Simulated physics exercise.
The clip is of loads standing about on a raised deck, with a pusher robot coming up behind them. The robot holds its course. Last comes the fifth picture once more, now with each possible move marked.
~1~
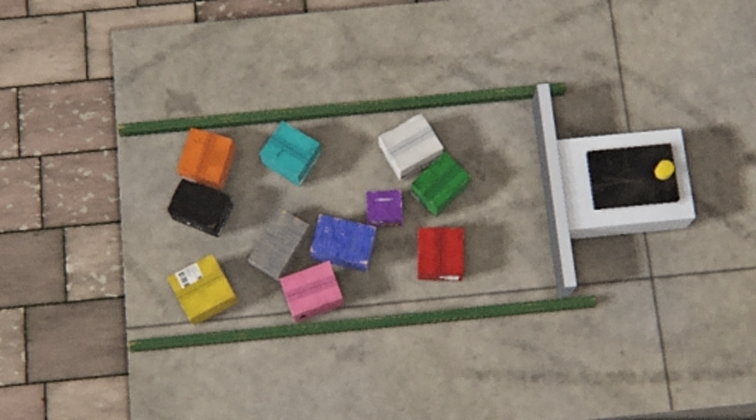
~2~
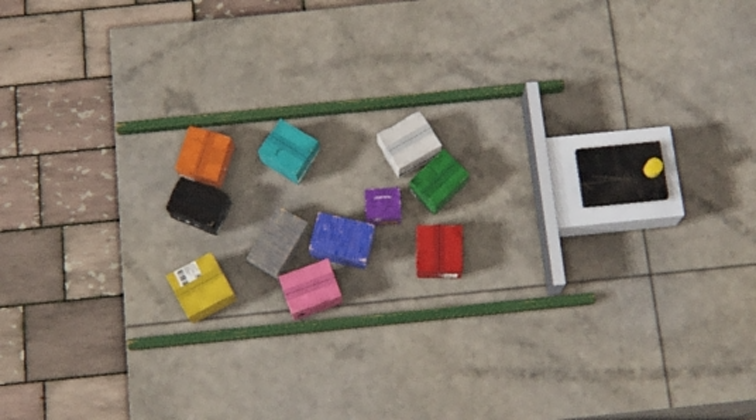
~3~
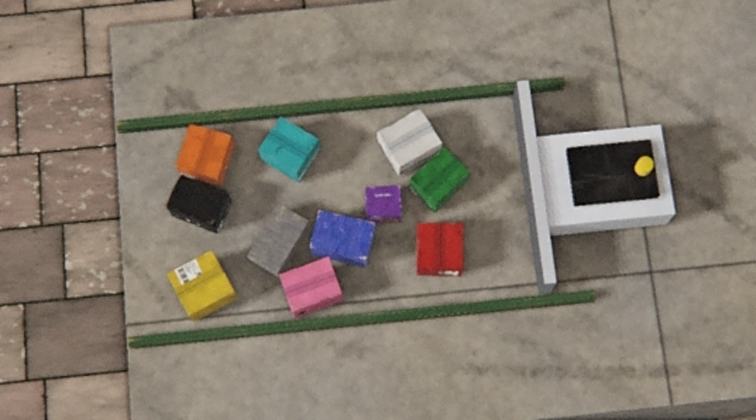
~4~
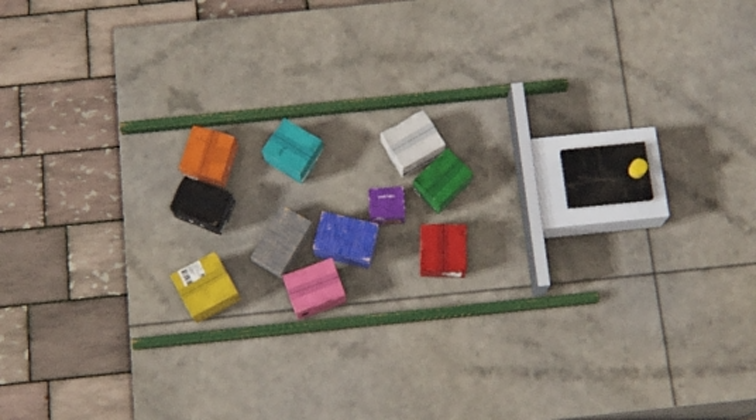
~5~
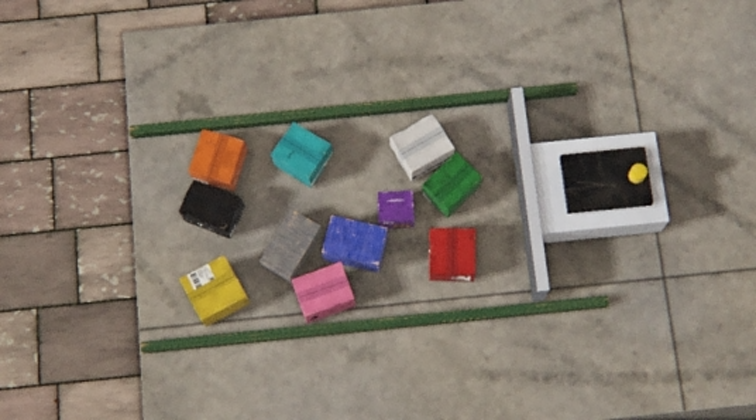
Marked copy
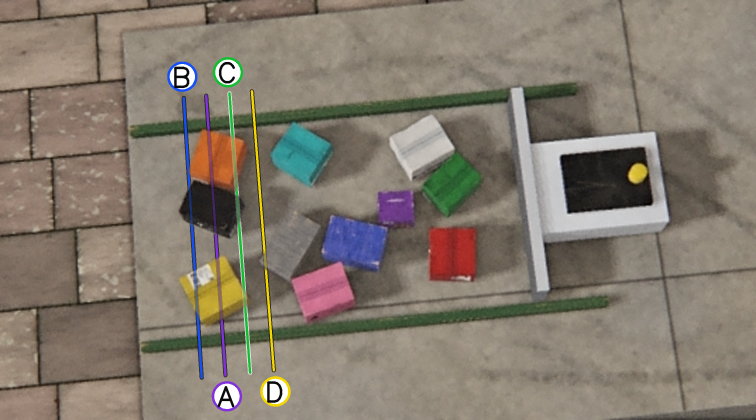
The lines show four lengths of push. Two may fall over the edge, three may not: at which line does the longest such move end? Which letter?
Stop at D.
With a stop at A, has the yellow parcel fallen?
By then, yes.
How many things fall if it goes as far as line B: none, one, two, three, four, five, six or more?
By then, six or more.
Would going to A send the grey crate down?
Yes.
On the copy, A at (216, 232); B at (192, 234); C at (239, 229); D at (263, 227).
On D. First, robot (503, 190); white parcel (391, 138); red parcel (410, 260).
Then, robot (406, 199); black box (181, 200); yellow parcel (199, 296).
Finally, robot (334, 206); black box over the edge; yellow parcel (138, 296); one fallen.
By contrast, A drops five; B drops eight; C drops four.
